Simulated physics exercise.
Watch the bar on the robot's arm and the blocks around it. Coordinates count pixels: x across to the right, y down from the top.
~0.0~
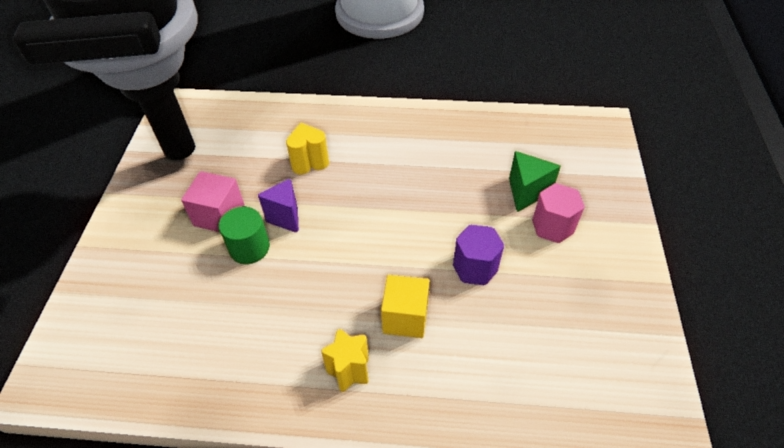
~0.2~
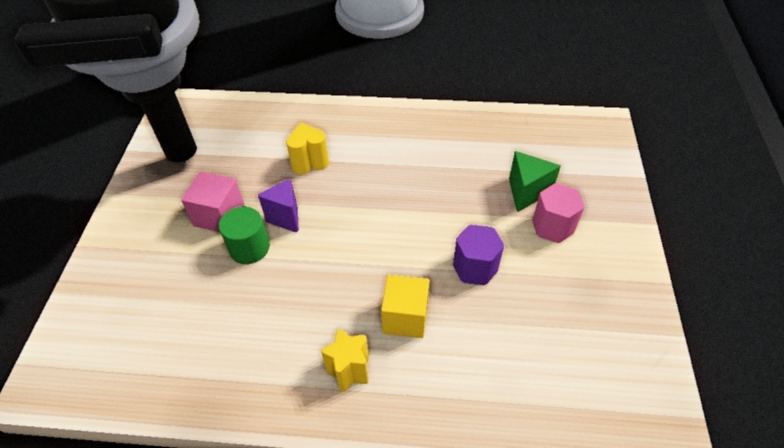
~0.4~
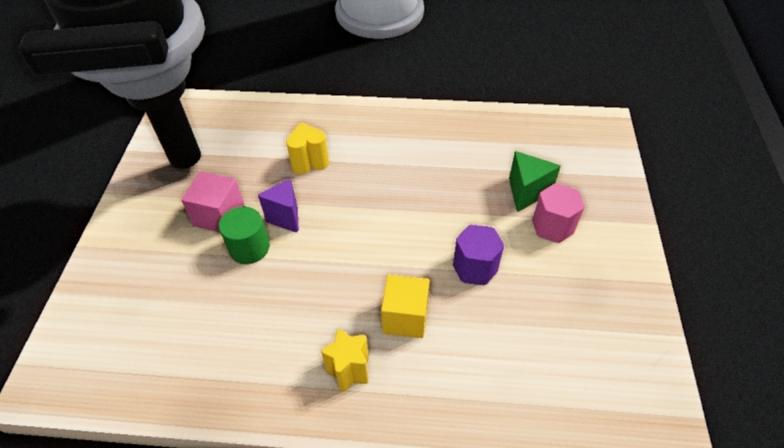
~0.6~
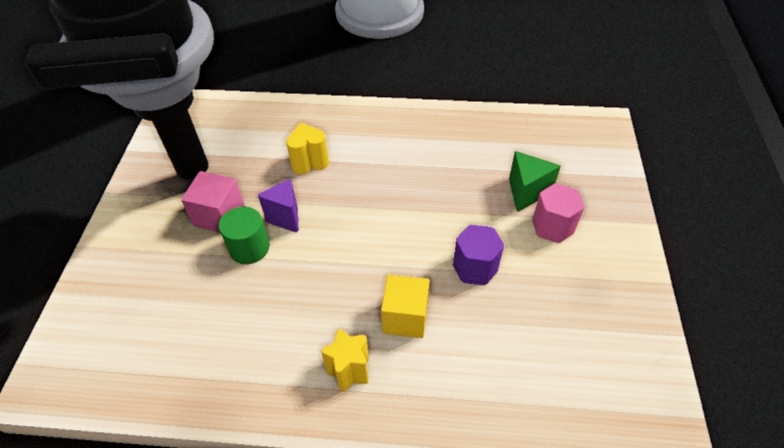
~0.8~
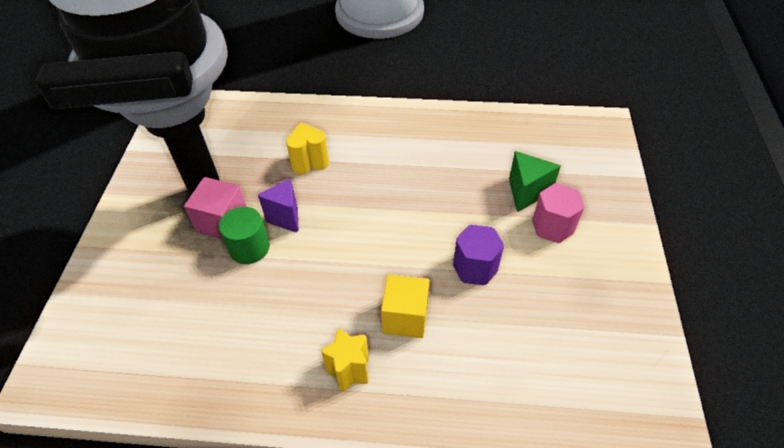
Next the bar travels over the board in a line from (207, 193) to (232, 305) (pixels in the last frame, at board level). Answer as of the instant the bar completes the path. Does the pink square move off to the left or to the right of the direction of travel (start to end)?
So, looking from the first point of the path to the last, the pink square moves rightwards.
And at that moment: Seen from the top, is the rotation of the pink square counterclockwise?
No
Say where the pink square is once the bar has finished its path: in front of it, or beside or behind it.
In the end it is ahead.
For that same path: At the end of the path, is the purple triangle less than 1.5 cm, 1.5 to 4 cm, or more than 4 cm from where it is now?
Overall it shifts less than 1.5 cm.
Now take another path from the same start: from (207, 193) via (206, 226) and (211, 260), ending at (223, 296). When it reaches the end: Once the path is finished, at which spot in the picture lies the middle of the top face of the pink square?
Its top middle will sit at (251, 286).
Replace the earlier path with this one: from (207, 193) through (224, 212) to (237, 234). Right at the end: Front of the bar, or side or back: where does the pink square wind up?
My guess is it keeps its place ahead of the bar.
On the path given first. One third of the way, bar at (212, 217); pink square at (215, 235), turned 15° clockwise; green circular block at (259, 243).
Two thirds of the way, bar at (221, 256); pink square at (221, 279), turned 20° clockwise; green circular block at (275, 260).
At the end, bar at (228, 296); pink square at (223, 322), turned 40° clockwise; green circular block at (275, 260); purple triangle not moved.
